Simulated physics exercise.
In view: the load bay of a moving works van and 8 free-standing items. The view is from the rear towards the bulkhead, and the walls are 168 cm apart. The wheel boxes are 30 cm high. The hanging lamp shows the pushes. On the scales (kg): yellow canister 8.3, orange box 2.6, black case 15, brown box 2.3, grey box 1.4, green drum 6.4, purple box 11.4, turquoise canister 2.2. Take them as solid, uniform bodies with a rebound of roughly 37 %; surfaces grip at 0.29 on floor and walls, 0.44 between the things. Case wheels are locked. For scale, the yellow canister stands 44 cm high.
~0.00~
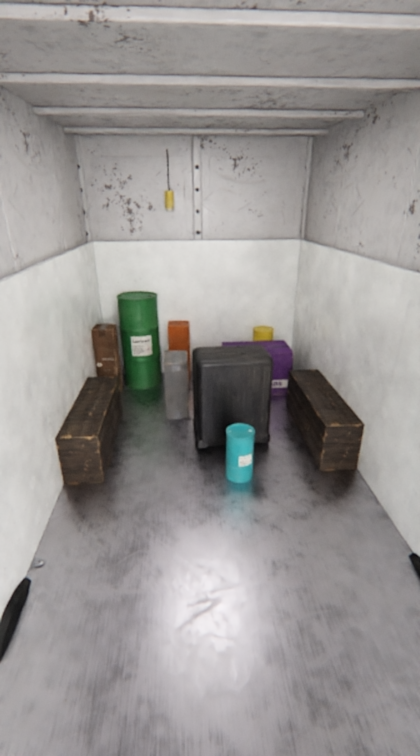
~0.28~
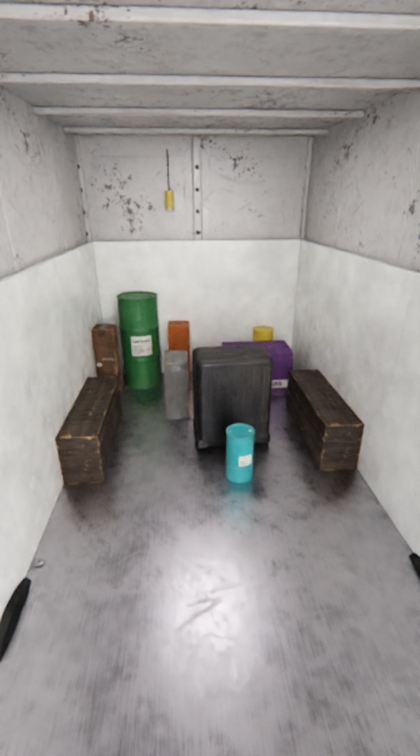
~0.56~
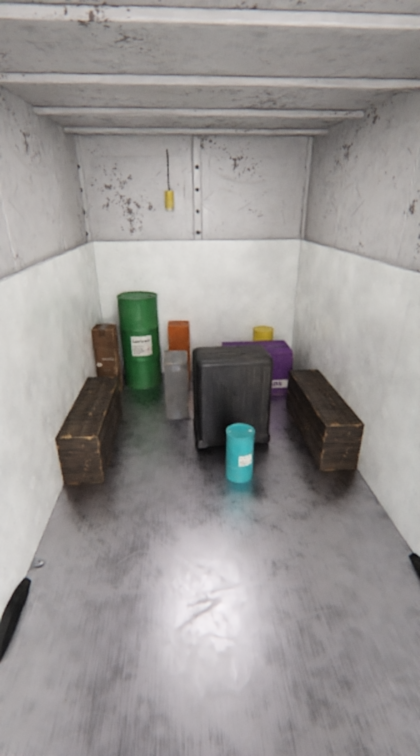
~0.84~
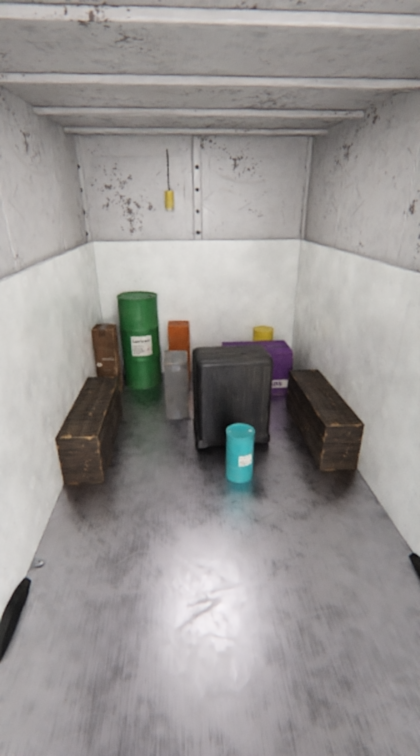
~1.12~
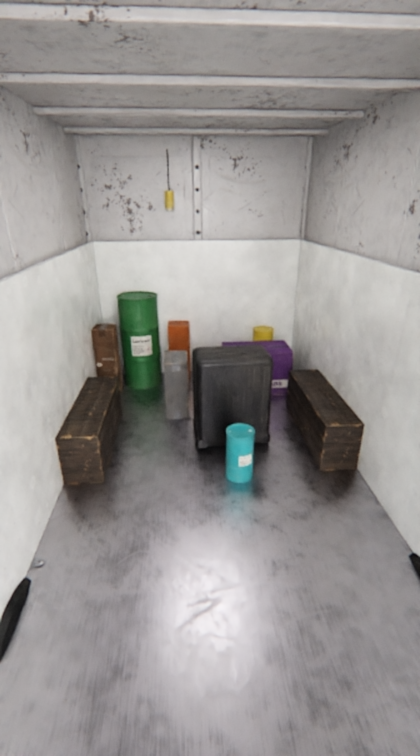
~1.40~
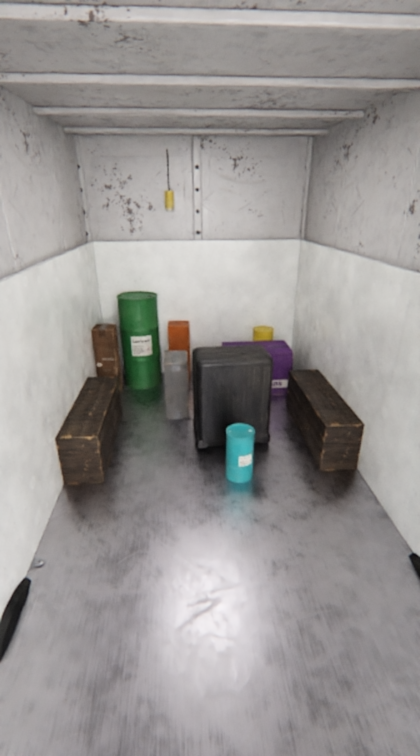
The load bay of a works van is seen from the rear, looking towards the bulkhead between pale walls. A turquoise canister stands before a black case near the middle, with brown, green, orange and grey items behind to the left, a purple box and yellow canister behind to the right, and dark wheel boxes along both sides. Nothing visibly moves, and the camera stays still.
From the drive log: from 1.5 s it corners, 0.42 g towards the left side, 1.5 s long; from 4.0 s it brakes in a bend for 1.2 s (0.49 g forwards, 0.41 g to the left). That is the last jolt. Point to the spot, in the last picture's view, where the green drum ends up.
The green drum comes to rest near (120, 340).
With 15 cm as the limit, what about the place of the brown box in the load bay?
The brown box stays put.
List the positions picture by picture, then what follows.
In the first frame, no push; green drum (141, 340).
In the second frame, load feels 0.07 g jolt; black case (231, 395); brown box (108, 361).
In the third frame, no push; grey box (177, 385).
In the fourth frame, no push; turquoise canister (240, 453).
In the fifth frame, no push; orange box (180, 351); black case (231, 395).
In the sixth frame, no push; green drum (141, 340); brown box (108, 361).
Around 2.20 s, load feels 0.42 g left; green drum shifted 10 cm near (128, 340); orange box shifted 16 cm; yellow canister shifted 16 cm.
Around 2.50 s, load feels 0.42 g left; green drum shifted 17 cm near (121, 340); black case shifted 40 cm; yellow canister shifted 40 cm.
Around 4.20 s, load feels 0.39 g forwards, 0.33 g left; green drum shifted 17 cm near (120, 340); black case shifted 52 cm; purple box shifted 73 cm.
Finally (5.7 s), not toppled but over 15 cm from the start, yellow canister, orange box, black case, grey box, green drum, purple box and turquoise canister; brown box still in place (within 15 cm). Final places as that camera would see them, green drum near (120, 340).
